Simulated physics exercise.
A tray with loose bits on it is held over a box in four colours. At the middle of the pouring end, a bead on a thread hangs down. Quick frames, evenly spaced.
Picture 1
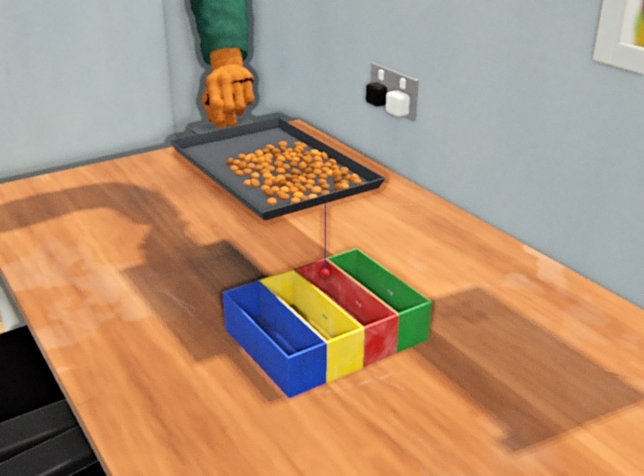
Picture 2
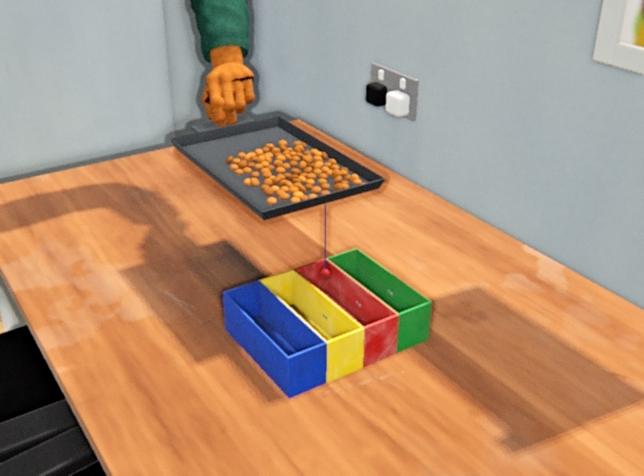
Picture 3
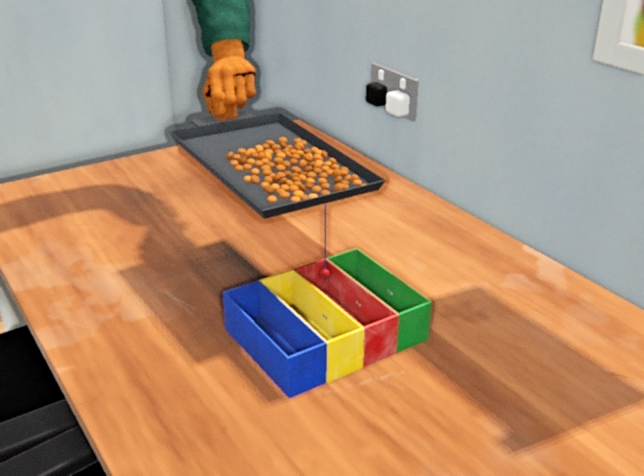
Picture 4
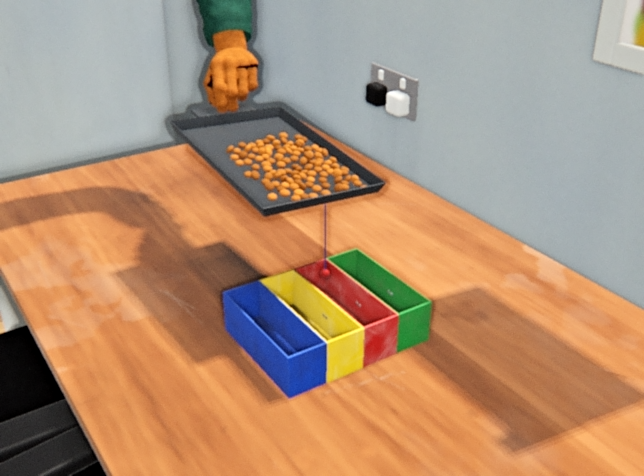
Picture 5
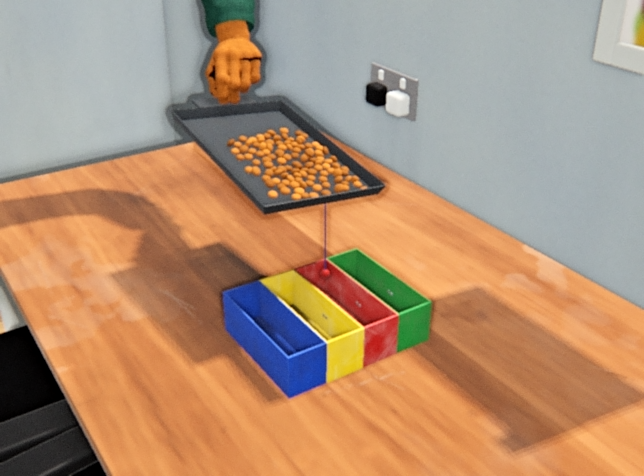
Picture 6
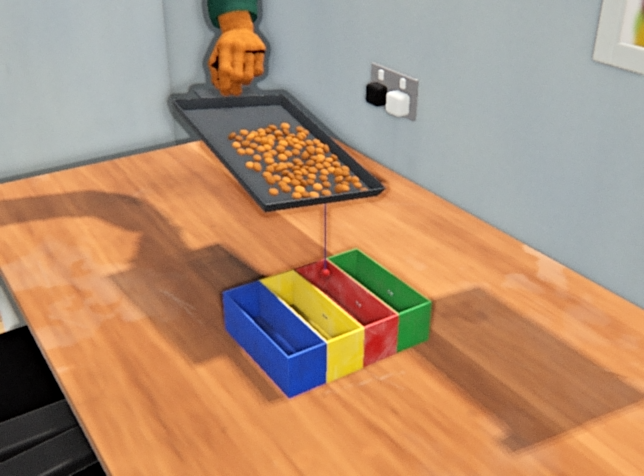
At the start, an orange-gloved hand is at the far end of a dark tray of small brown bits, above a box with blue, yellow, red and green cells. The hand then rises steadily, the tray's far end lifts and its near edge tilts slightly down to the right, while the box stays still.
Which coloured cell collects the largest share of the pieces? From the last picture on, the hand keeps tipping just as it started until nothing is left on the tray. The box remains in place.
Green.
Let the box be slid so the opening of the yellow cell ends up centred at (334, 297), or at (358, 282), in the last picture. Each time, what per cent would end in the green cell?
Respectively 70 percent and 0 percent.
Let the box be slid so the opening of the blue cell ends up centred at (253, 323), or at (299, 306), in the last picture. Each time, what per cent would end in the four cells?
About 20 per cent, then about 100 per cent.
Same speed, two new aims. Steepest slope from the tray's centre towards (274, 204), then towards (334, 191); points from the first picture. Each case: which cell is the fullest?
First try: The blue cell; second try: The green cell.
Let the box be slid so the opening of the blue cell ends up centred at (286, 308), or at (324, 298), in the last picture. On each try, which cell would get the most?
The green one; the cell in red.
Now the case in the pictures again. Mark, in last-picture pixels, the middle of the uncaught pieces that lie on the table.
Their resting centre is at about (417, 291).
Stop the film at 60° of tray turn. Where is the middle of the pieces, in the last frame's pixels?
The load is centred around (343, 171).
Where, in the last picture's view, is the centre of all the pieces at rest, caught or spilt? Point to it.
At about (378, 304), give or take.
Soon, tray tipped steeply; nearly all on the tray; a stray few falling or outside the box.
A while on, tray tipped right over; about two thirds in the green cell; a stray few in the red cell; about a third falling or outside the box.
Towards the end, tray tipped past a quarter turn; about two thirds in the green cell; a stray few in the red cell; about a third falling or outside the box.
Finally, tray tipped past a quarter turn; about two thirds in the green cell; a stray few in the red cell; none in the blue cell; none in the yellow cell; about a third outside the box.
